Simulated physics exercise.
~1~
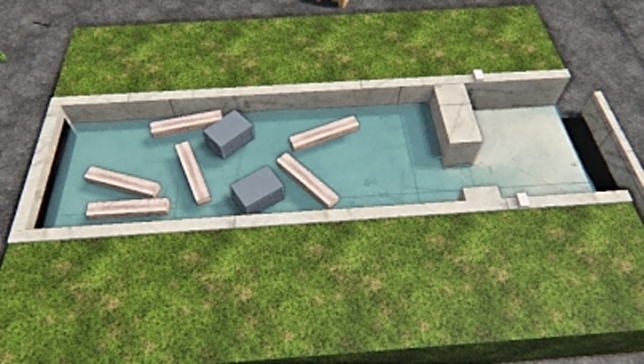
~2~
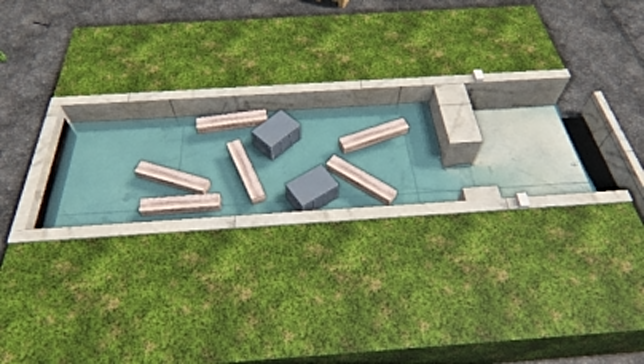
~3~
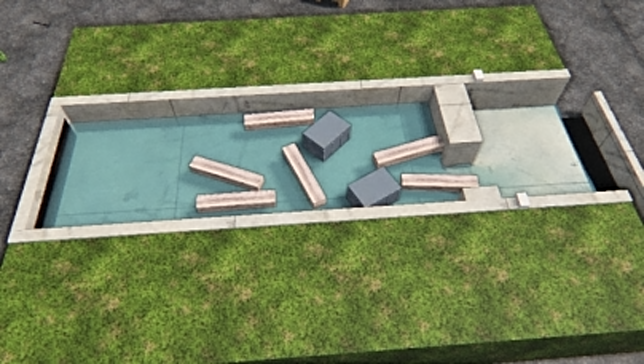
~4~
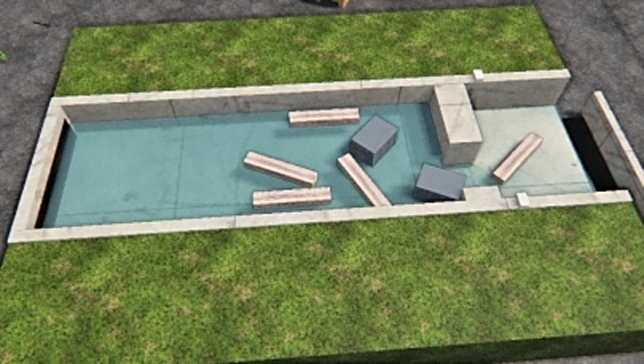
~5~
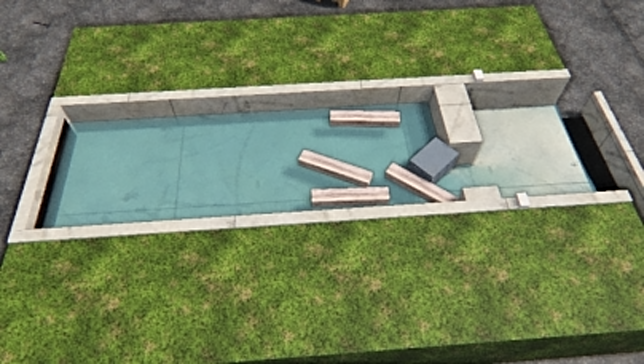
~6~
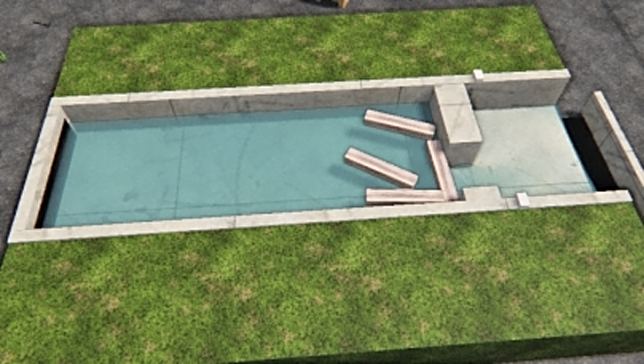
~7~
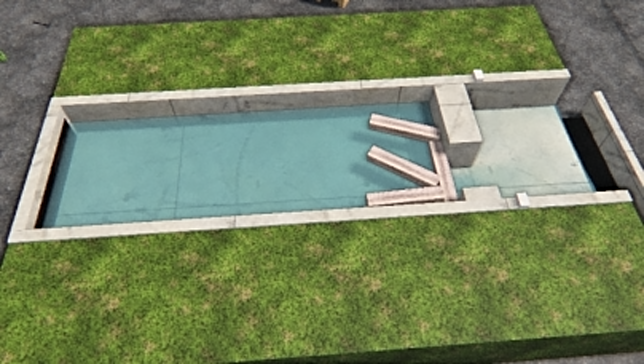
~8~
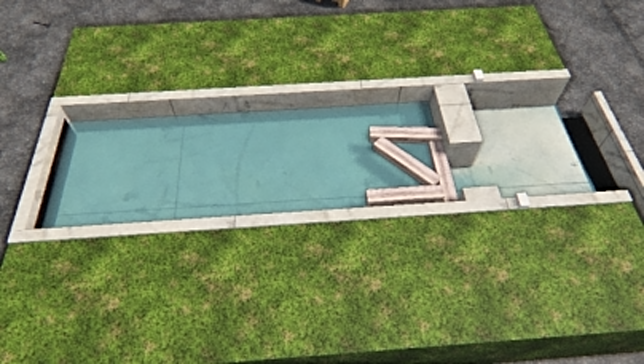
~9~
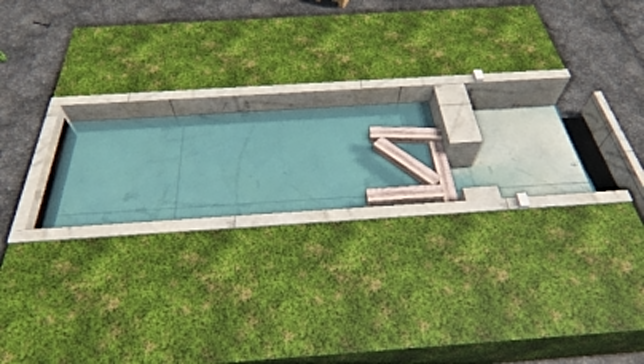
Wooden beams and two grey crates drifted right down a water-filled concrete channel between grassy banks, and the crates and some beams slipped through the narrow gap, while the last four beams jammed together against it and stayed put.
